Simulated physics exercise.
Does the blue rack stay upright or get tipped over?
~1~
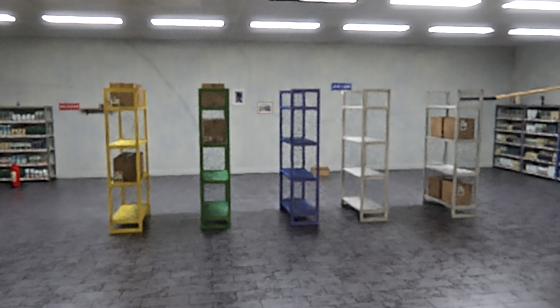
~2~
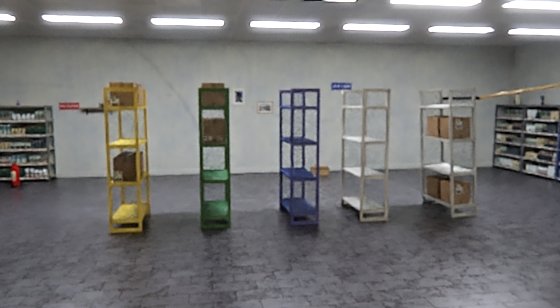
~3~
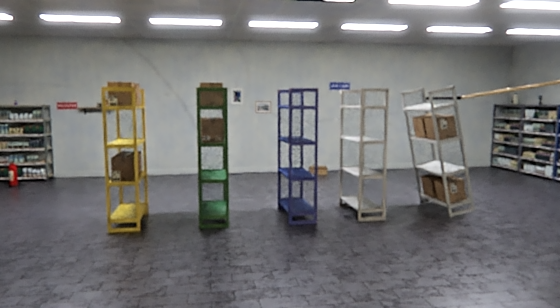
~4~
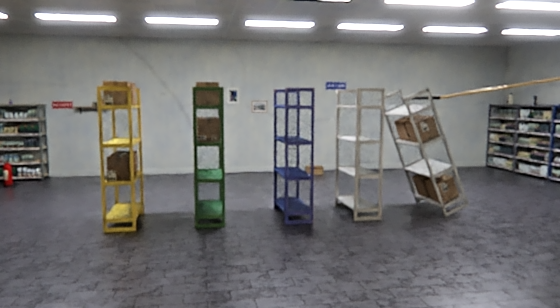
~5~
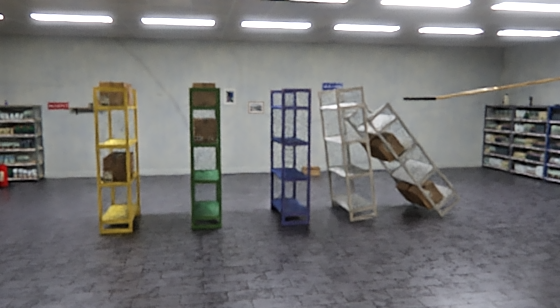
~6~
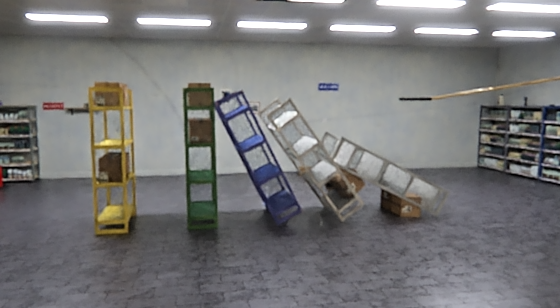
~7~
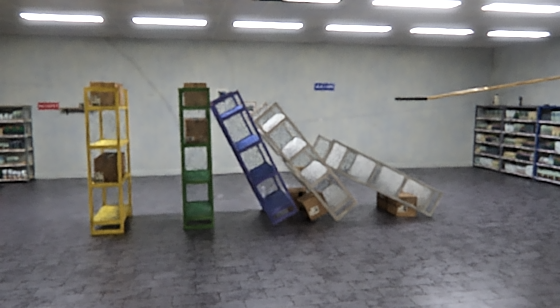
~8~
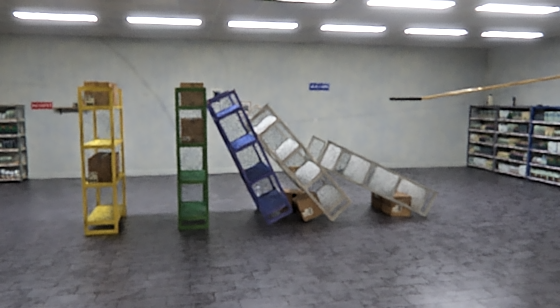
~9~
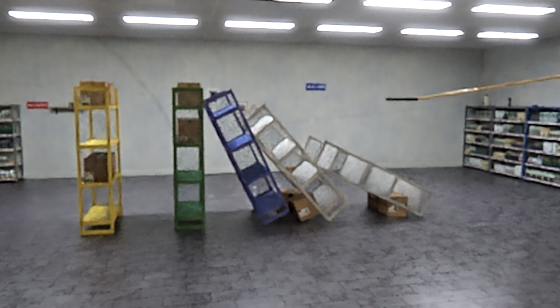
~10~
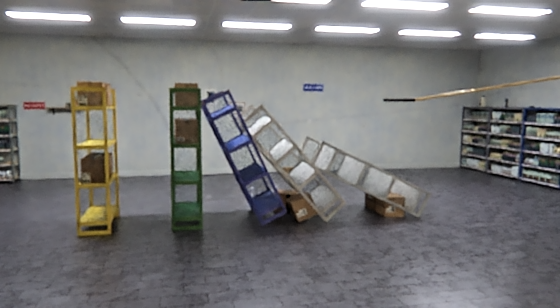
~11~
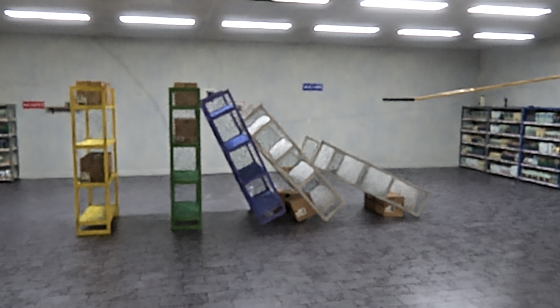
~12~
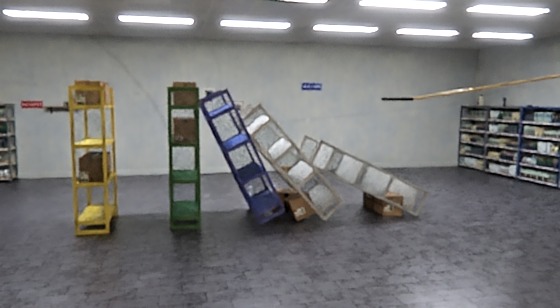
The blue rack gets tipped over. It tilts to the left when the grey rack beside it falls, and it ends up leaning by the green rack.
A grey rack pushed by a pole topples left, leaving another and a blue rack leaning.
